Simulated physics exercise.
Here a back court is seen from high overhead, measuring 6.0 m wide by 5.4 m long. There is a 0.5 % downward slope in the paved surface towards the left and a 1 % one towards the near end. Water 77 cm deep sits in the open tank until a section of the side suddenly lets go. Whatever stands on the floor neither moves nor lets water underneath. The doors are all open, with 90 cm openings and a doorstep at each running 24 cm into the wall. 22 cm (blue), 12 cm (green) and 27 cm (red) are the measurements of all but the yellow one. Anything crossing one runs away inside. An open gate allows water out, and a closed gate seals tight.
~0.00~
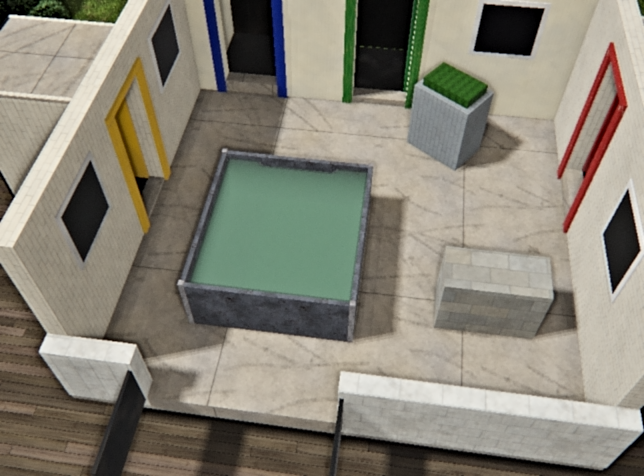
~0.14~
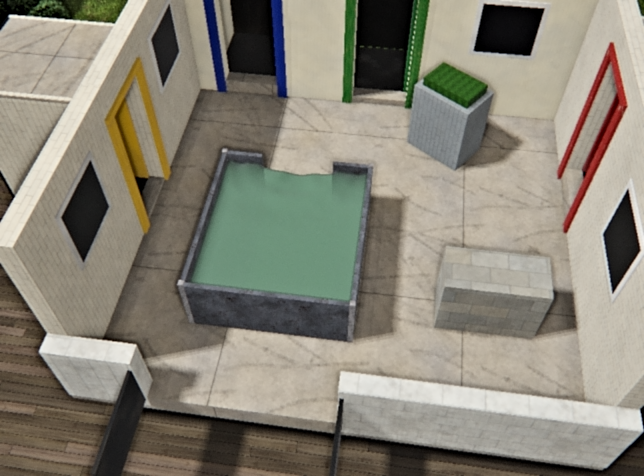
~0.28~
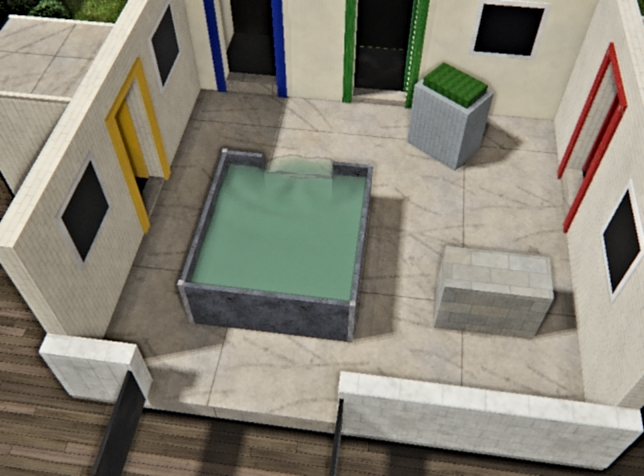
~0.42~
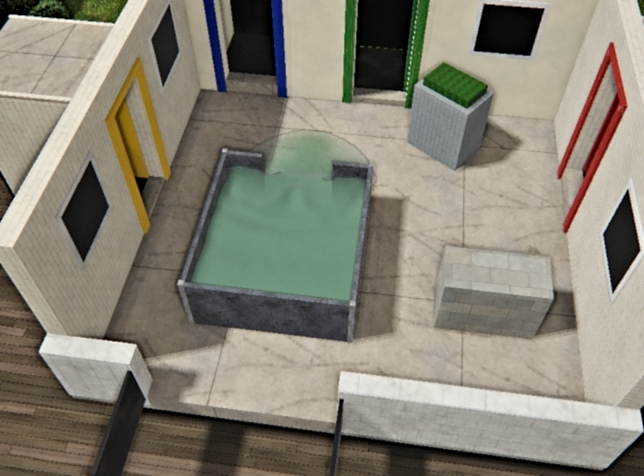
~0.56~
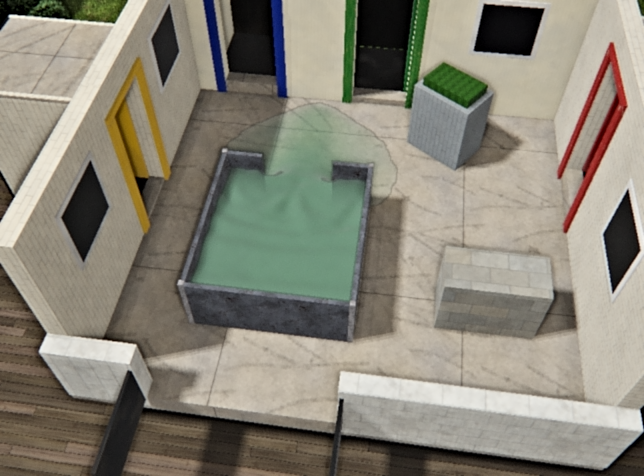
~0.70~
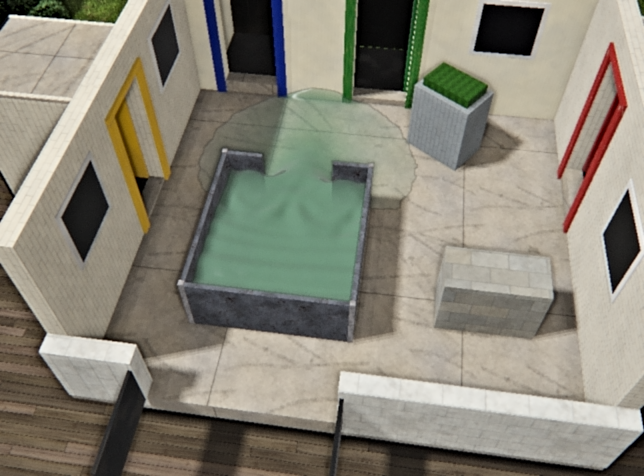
A pale-walled courtyard paved in veined stone is seen from high overhead by a camera that stays still. A dark grey open tank of green water sits left of centre, with a yellow doorway on the left, blue and green ones behind, a red one on the right, a grass-topped planter and a pale block. The tank's far side opens in the middle, and water pours through, fanning thinly across the back paving while ripples cross the tank.
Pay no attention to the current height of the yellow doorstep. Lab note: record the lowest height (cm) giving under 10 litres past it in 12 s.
Lowest height: 5.5 cm.
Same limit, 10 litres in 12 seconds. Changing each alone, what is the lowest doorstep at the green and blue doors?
Some 30 cm for green, some 28 cm for blue.
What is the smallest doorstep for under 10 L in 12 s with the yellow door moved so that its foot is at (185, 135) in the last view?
Minimum: Close to 21 cm.
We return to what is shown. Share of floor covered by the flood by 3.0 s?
I'd estimate about 50 percent.
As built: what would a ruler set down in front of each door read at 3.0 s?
Depths in cm: Blue 27, yellow 7, green 26, red 8.
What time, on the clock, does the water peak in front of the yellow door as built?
That happens close to 2.8 s on the clock.
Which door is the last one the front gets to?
That would be the red door.
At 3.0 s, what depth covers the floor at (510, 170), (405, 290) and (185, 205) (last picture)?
Approx. 2 / 0 / 7 cm.
After 1.4 s water covers 30 % of the floor, deepest (43 cm) near (305, 193); it has not reached the yellow door.
After 3.0 s water covers 50 % of the floor, deepest (34 cm) near (199, 95); 7 cm at the yellow door, 0 litres in over its 6 cm doorstep.
After 12.0 s water covers 95 % of the floor, deepest (14 cm) near (92, 371); 6 cm at the yellow door, 7 litres in over its 6 cm doorstep.
At the yellow door as built, the water arrived by 1.9 s and peaked near 8 cm at 2.8 s.
Run again over the same 12 s with other heights there, 16 litres in over 5 cm, 7 litres over 6 cm. The limit of 10 litres is kept from about 5.5 cm up.
